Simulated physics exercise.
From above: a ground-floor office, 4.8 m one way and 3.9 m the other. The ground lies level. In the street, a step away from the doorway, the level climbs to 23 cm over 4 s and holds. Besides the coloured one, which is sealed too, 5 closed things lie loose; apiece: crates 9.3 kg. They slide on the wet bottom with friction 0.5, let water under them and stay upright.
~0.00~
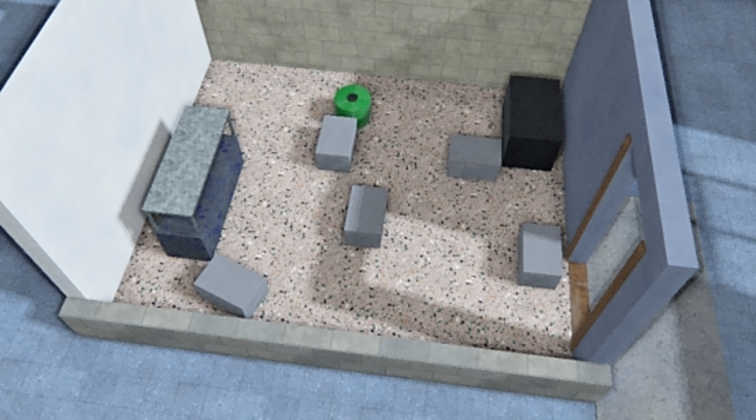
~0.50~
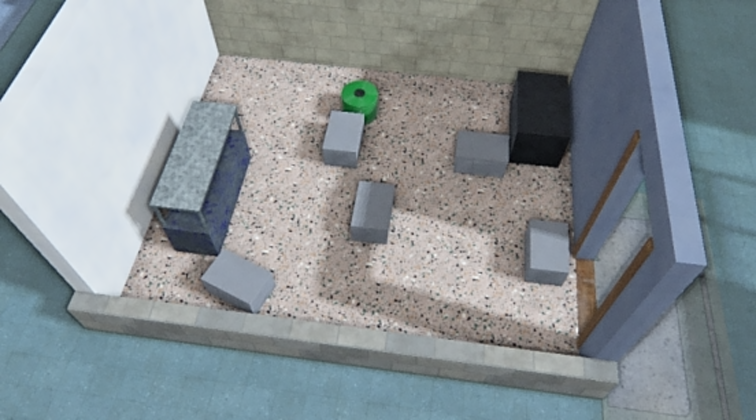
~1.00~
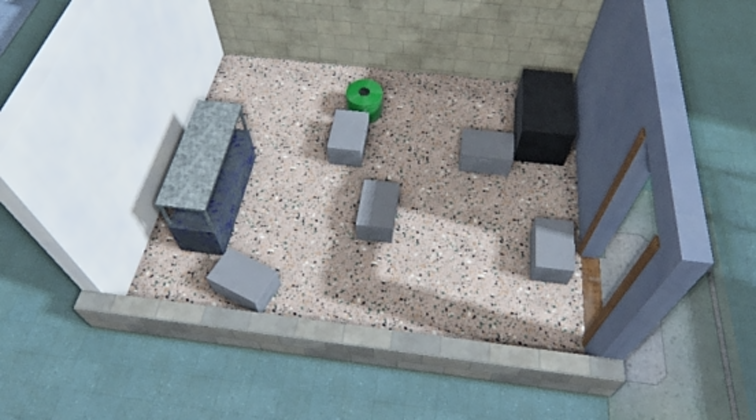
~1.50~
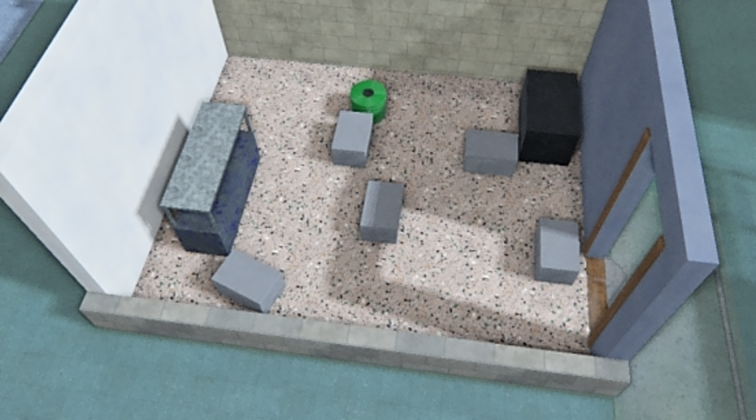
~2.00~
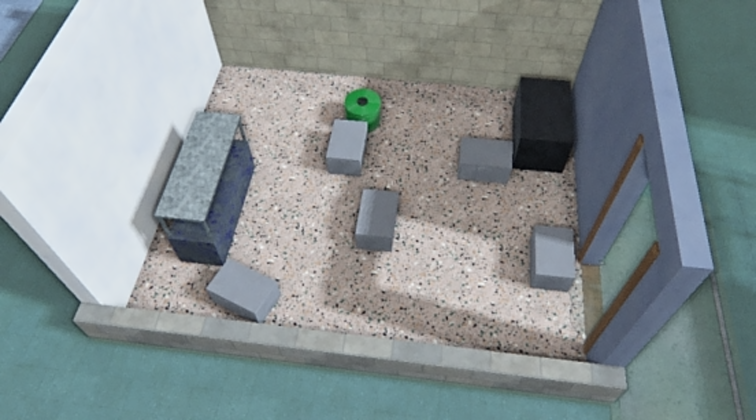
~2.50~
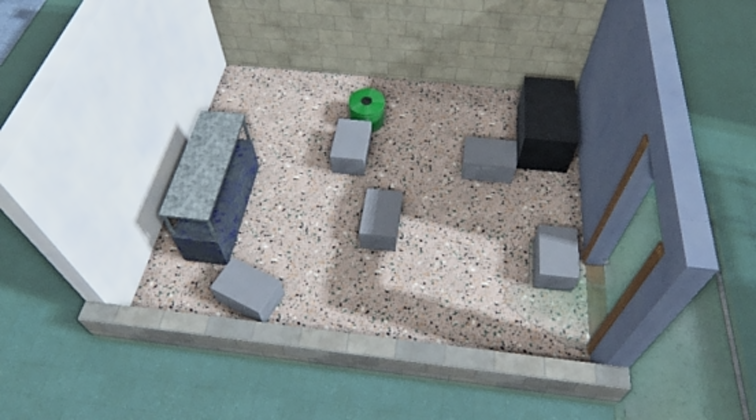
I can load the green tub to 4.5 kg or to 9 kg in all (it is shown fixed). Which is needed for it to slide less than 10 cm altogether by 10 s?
Verdict: Only the higher weight holds it.
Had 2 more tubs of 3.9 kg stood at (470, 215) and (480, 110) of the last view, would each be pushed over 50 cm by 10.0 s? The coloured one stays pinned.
In turn: Over, less.
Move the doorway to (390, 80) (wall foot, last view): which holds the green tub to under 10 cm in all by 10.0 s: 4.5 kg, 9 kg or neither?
Then neither weight holds it.
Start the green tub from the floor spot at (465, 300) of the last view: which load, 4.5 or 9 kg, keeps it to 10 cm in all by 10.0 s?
Neither holds.
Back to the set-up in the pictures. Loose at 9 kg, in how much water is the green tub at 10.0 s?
Roughly 4 cm.
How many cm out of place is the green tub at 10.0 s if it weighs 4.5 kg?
Roughly 30 cm.
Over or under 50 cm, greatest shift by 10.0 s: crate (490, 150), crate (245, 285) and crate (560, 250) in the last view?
In that order: Short of it, over, more.
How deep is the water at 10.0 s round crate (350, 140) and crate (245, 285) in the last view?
About 7 and 11 cm.
After 3.5 s the green tub would be 0 cm from its start with 4.5 kg and 0 cm from its start with 9 kg; 0 cm of water round it then.
After 4.5 s the green tub would be 0 cm from its start with 4.5 kg and 0 cm from its start with 9 kg; 0 cm of water round it then.
After 7.0 s the green tub would be 9 cm from its start with 4.5 kg and 2 cm from its start with 9 kg; 2 cm of water round it then.
After 10.0 s the green tub would be 26 cm from its start with 4.5 kg and 2 cm from its start with 9 kg; 4 cm of water round it then.
